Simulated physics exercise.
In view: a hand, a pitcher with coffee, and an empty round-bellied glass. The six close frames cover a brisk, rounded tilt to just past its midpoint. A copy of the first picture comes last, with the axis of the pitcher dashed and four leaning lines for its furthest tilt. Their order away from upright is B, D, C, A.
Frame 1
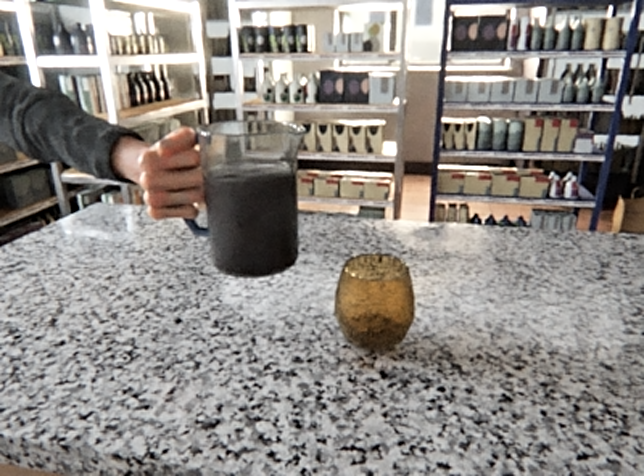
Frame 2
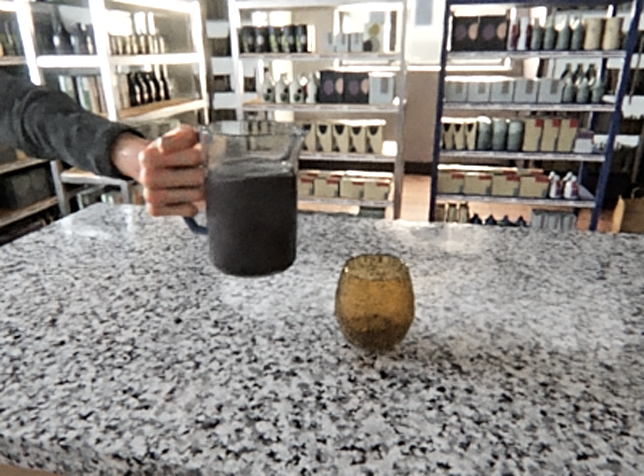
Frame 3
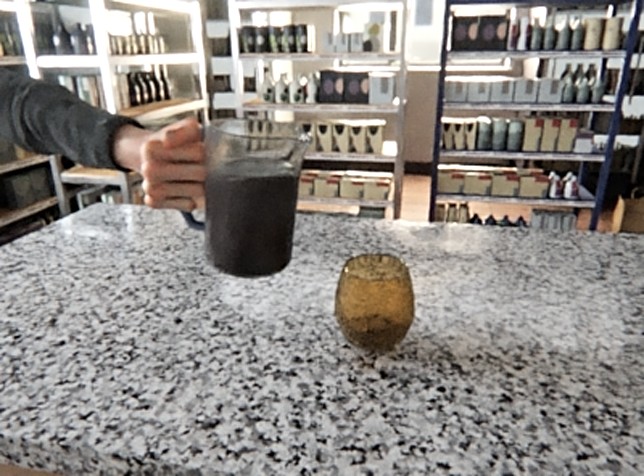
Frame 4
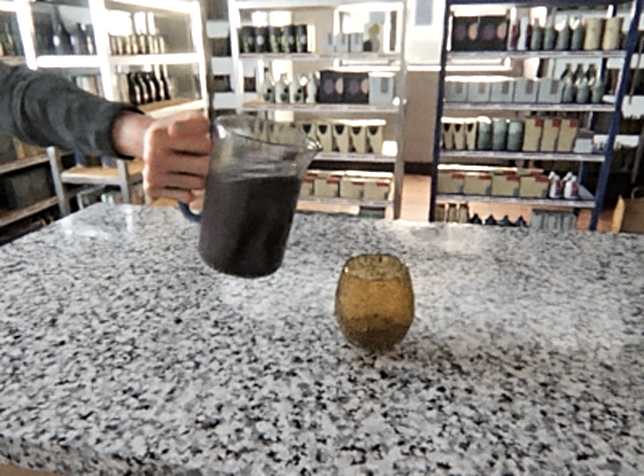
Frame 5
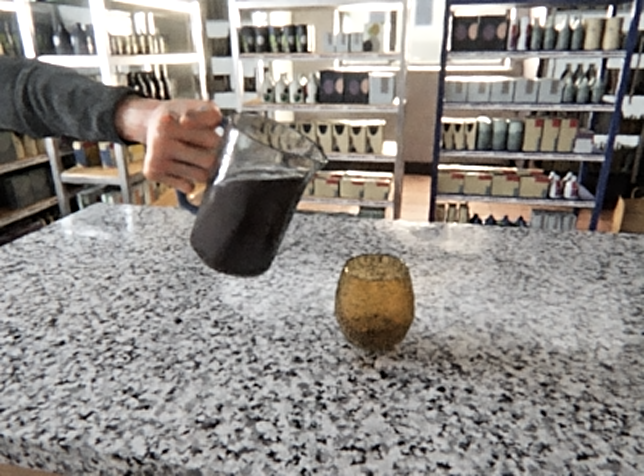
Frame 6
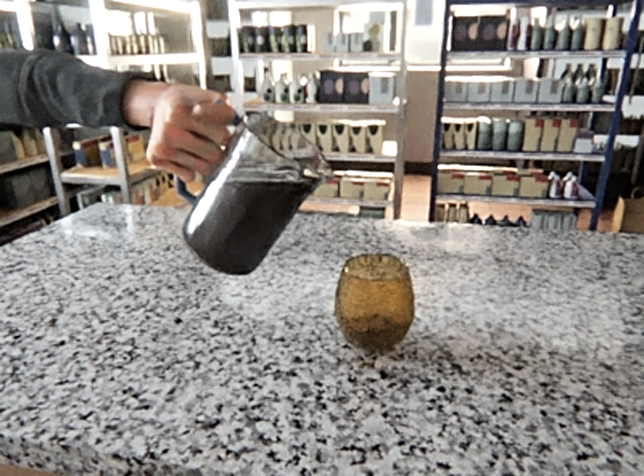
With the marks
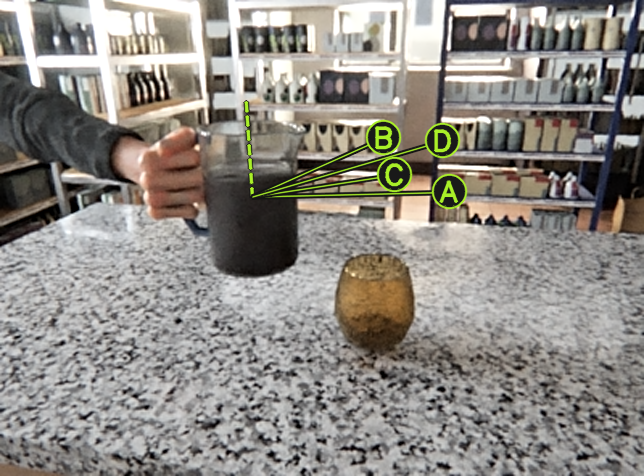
In a room lined with shelves of bottles, jars and boxes, a speckled grey-and-white stone counter is seen from slightly above by a still camera. A hand in a dark sleeve reaches in from the left, holding a clear pitcher of dark liquid above an amber, round-bellied glass, which stands empty near the middle. The hand holds the pitcher nearly upright, then steadily tilts it rightward, its base swinging left, while the glass stays still.
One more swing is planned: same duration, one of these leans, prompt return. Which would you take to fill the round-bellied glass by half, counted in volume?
B.
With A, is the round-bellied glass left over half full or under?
Over.
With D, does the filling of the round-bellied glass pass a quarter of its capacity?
Yes.
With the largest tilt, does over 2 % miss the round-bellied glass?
Yes, it does.
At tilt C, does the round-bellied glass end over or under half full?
Over.
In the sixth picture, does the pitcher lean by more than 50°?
No, it does not.
On the marked copy, A at (432, 192); B at (368, 145); C at (378, 177); D at (426, 146).
With A, the round-bellied glass ends with about 94 % of what it can hold; 18 % of the coffee is spilt.
With B, the round-bellied glass ends with about 47 % of what it can hold.
With C, the round-bellied glass ends with about 89 % of what it can hold; 7 % of the coffee is spilt.
With D, the round-bellied glass ends with about 73 % of what it can hold.
